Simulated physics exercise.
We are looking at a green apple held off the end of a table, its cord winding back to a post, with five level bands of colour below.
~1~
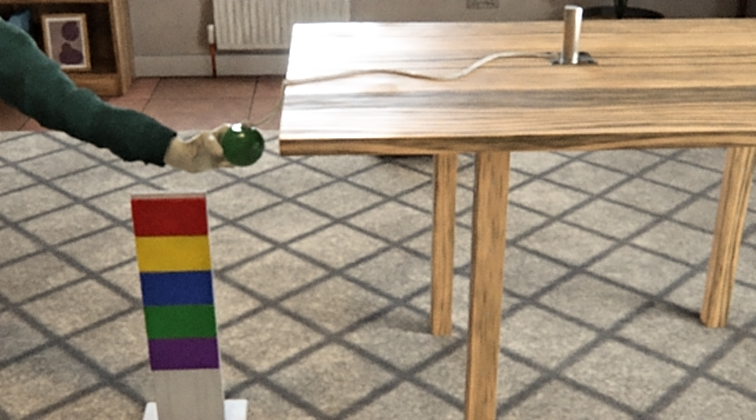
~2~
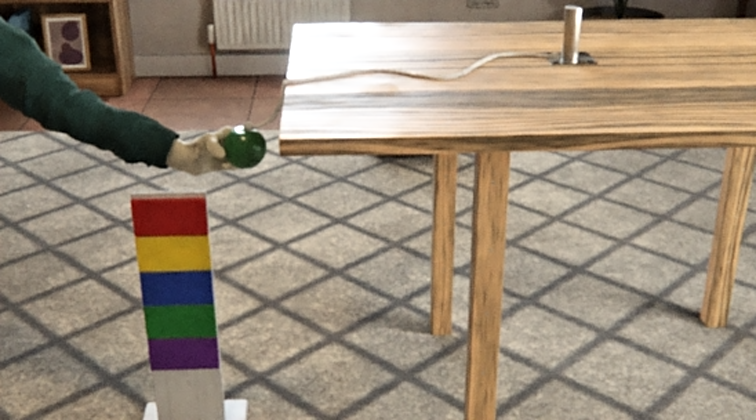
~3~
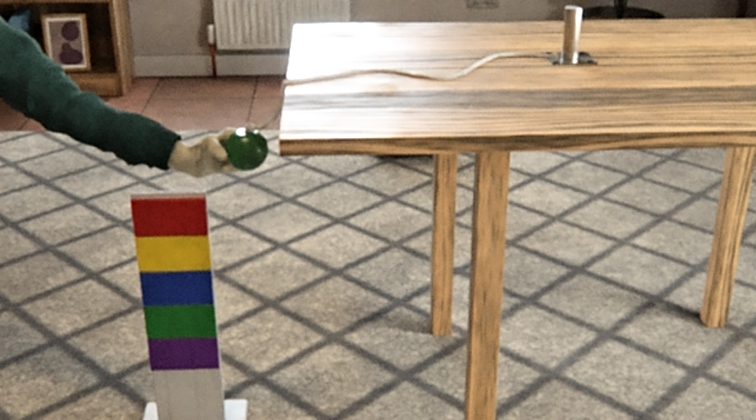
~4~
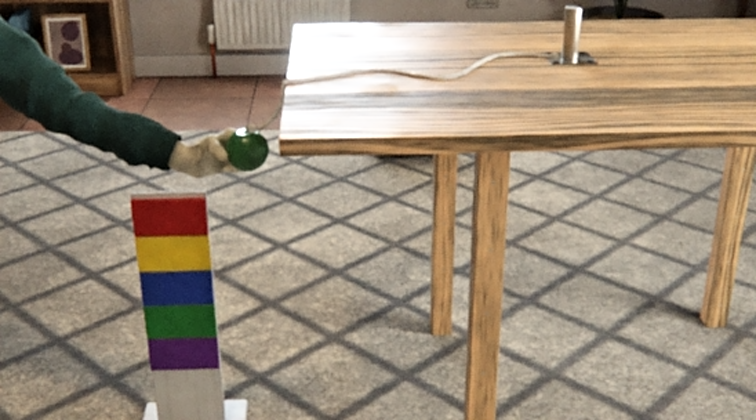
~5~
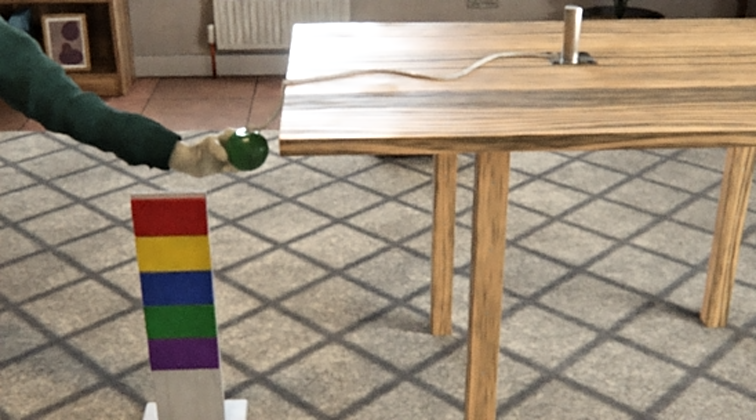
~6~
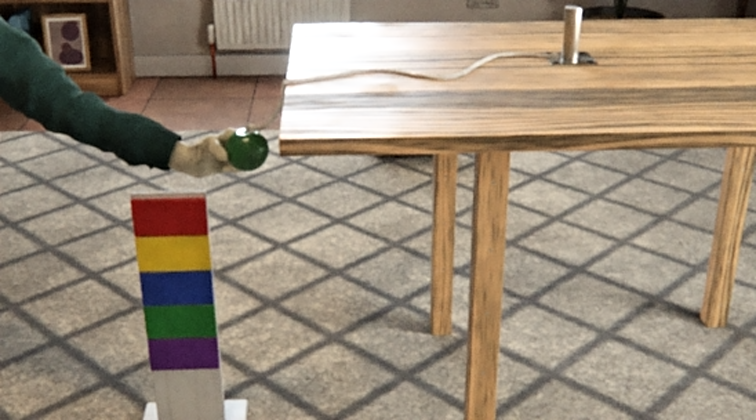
A hand in a green sleeve holding a green apple almost still beside a wooden table, above a colour-banded board.
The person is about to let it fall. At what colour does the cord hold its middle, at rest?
Its centre hangs level with the red band.
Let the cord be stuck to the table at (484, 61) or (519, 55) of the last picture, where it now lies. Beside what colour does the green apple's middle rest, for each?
Taking them in turn: Red; red.
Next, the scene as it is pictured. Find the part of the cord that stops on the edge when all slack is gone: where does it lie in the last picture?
The one at (333, 76).
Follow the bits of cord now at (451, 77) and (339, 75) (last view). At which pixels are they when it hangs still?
The first at (411, 69), the second at (292, 79).
A little later, apple near (292, 202); level with red.
Next, apple near (274, 211); level with red.
When it is over, apple near (294, 212); level with red. Its middle rests at the red band.
